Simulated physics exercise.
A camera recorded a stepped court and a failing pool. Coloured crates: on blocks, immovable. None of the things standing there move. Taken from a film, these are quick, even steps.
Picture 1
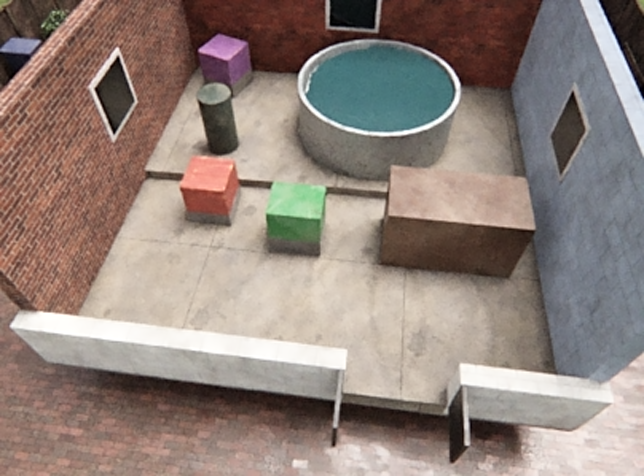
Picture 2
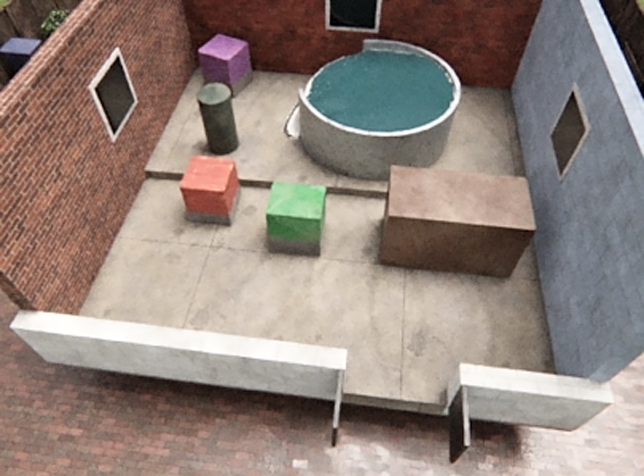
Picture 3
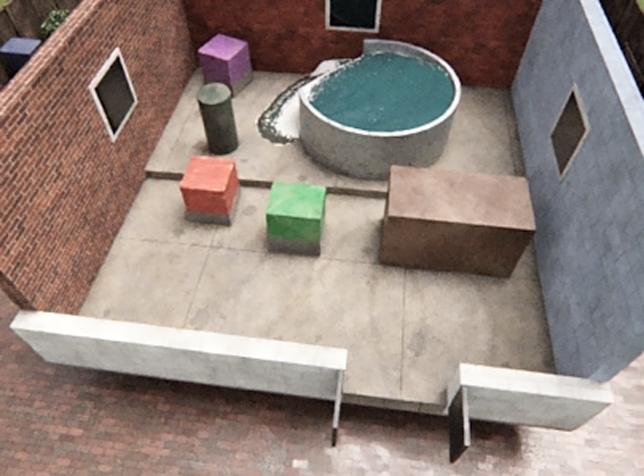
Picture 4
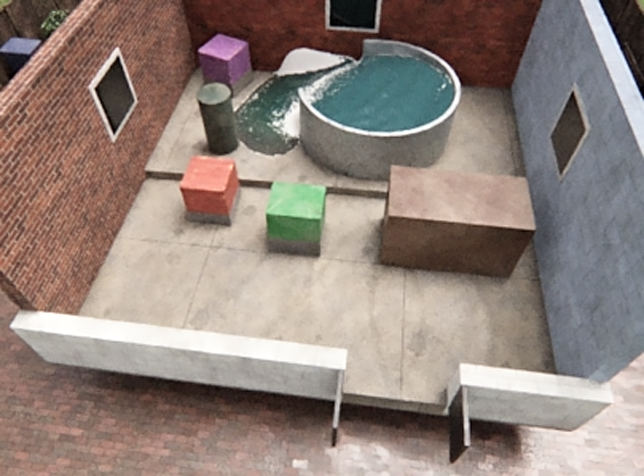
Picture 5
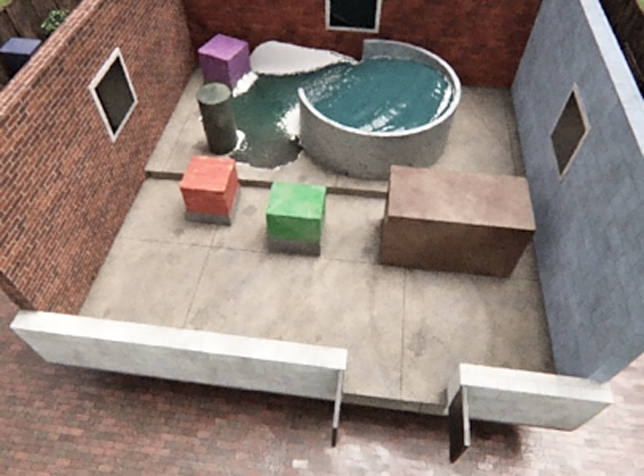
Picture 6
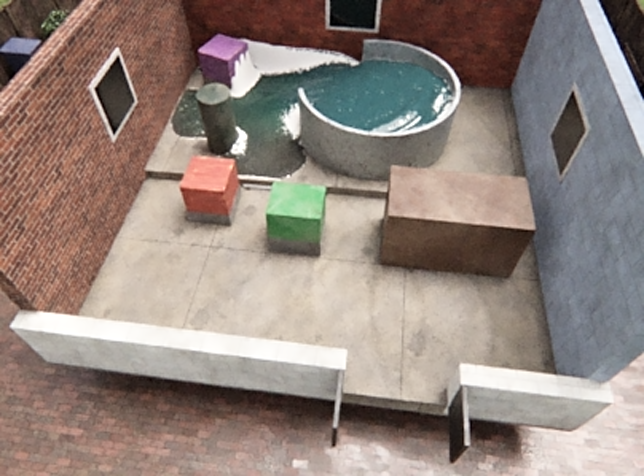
Water pouring from the left side of a round pool, spreading across the upper courtyard around a green cylinder and purple crate.
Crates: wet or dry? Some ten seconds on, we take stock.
Red crate, wet; purple crate, wet; green crate, dry.
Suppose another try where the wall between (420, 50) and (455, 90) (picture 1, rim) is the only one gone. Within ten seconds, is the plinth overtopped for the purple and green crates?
The purple one is not reached; the green one is not reached.
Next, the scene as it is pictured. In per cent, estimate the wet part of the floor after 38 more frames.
About 100 per cent.
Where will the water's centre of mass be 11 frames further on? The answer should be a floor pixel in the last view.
I'd place it roughly at (296, 120).
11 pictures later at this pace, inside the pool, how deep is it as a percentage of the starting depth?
Around 38 in a hundred, give or take.
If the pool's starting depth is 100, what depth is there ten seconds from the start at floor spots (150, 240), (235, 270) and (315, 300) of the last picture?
The depth comes out near 18, 18 and 16 per cent.
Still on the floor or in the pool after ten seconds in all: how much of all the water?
Near 96 in a hundred.
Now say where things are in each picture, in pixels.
In the first frame, the pool at (378, 87) is whole and still.
In the second frame, the front is at (297, 137), out from the gap at (318, 89).
In the third frame, the front is at (267, 136), out from the gap at (318, 90).
In the fourth frame, the front is at (239, 134), out from the gap at (318, 93).
In the fifth frame, water pours out at (318, 93) and has run to a hidden place.
In the sixth frame, water pours out at (318, 93) and has run to (459, 86).
A moment on, water covers 25 % of the floor; the red crate water round its plinth, the purple crate water round its plinth, the green crate not reached.
Next, water covers 35 % of the floor; the red crate water round its plinth, the purple crate water round its plinth, the green crate water round its plinth.
Then, water covers 70 % of the floor; the red crate water round its plinth, the purple crate water round its plinth, the green crate water round its plinth.
Later, water covers 100 % of the floor; the red crate water round its plinth, the purple crate water round its plinth, the green crate water round its plinth.
In the end, water covers 100 % of the floor; the red crate was topped, the purple crate was topped, the green crate stayed above the water.
